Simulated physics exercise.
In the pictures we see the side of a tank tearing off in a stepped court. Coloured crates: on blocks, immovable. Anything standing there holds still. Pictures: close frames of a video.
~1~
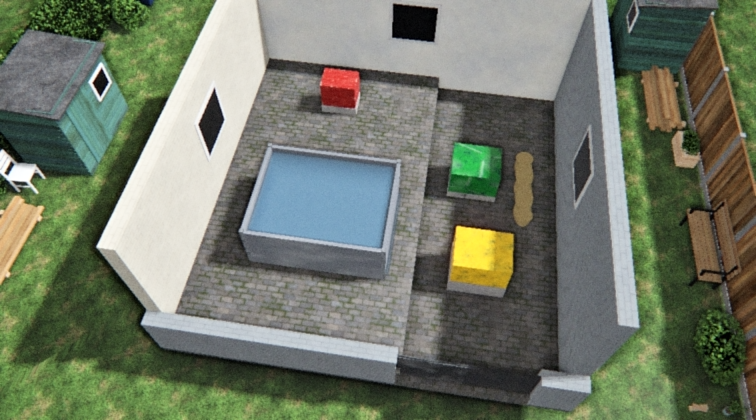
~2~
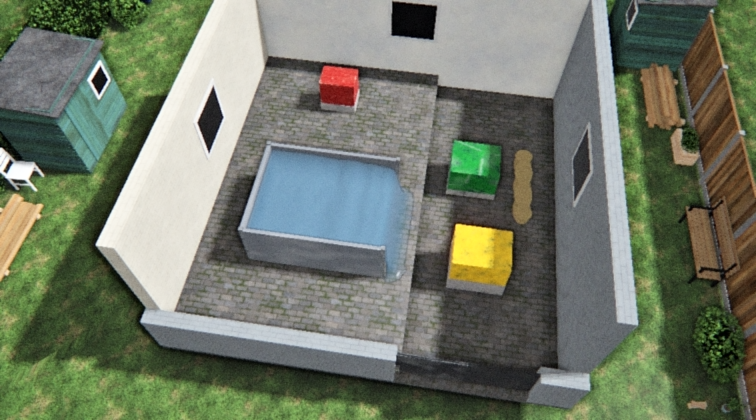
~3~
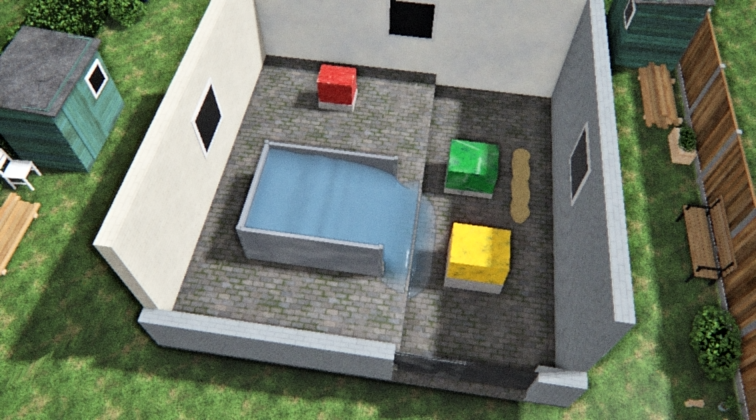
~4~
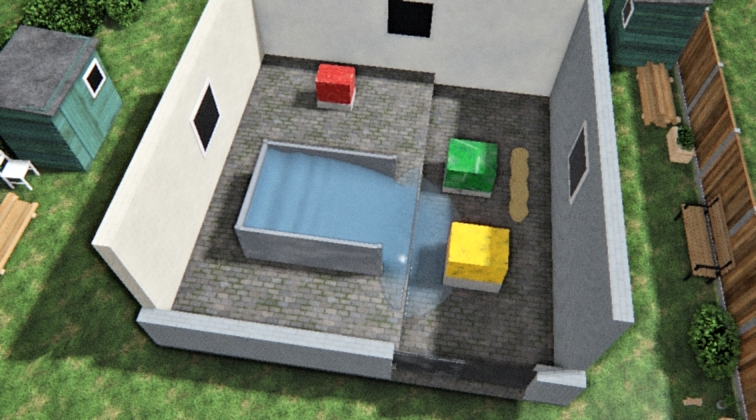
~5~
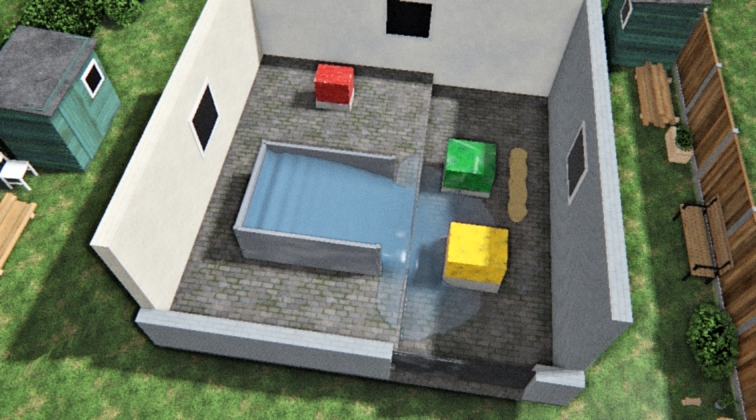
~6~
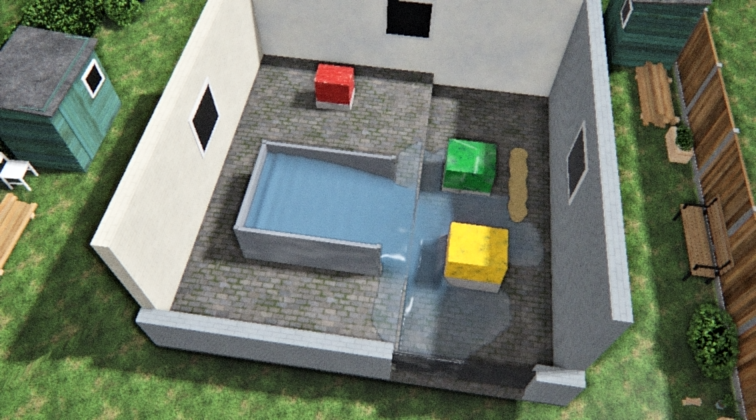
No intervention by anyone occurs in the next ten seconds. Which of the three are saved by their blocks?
In order: The yellow crate is not saved; the red crate is saved; the green crate is not saved.
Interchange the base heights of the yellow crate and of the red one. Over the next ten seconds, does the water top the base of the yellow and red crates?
Yellow is reached, red is not reached.
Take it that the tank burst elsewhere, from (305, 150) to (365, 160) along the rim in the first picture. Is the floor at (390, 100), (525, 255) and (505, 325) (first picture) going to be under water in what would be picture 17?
So it's liquid at the first, nothing at the second and nothing at the third.
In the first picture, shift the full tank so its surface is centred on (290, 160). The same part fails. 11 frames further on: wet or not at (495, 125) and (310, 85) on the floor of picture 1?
Taking the spots in order: Swamped, bare.
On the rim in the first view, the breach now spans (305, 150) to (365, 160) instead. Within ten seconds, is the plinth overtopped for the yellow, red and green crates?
Crate by crate: Yellow - left alone; red - hit; green - hit.
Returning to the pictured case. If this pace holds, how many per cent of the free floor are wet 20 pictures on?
It comes to 45 per cent.
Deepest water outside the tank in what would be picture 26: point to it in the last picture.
At about (401, 361).
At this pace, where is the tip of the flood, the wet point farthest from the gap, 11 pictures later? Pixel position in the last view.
Somewhere about (545, 98).
A moment on, water covers 30 % of the floor; the yellow crate water round its plinth, the red crate not reached, the green crate water round its plinth.
Next, water covers 45 % of the floor; the yellow crate water round its plinth, the red crate not reached, the green crate water round its plinth.
Then, water covers 45 % of the floor; the yellow crate water round its plinth, the red crate not reached, the green crate water round its plinth.
Later, water covers 55 % of the floor; the yellow crate water round its plinth, the red crate not reached, the green crate water round its plinth.
In the end, water covers 55 % of the floor; the yellow crate was topped, the red crate stayed above the water, the green crate was topped.
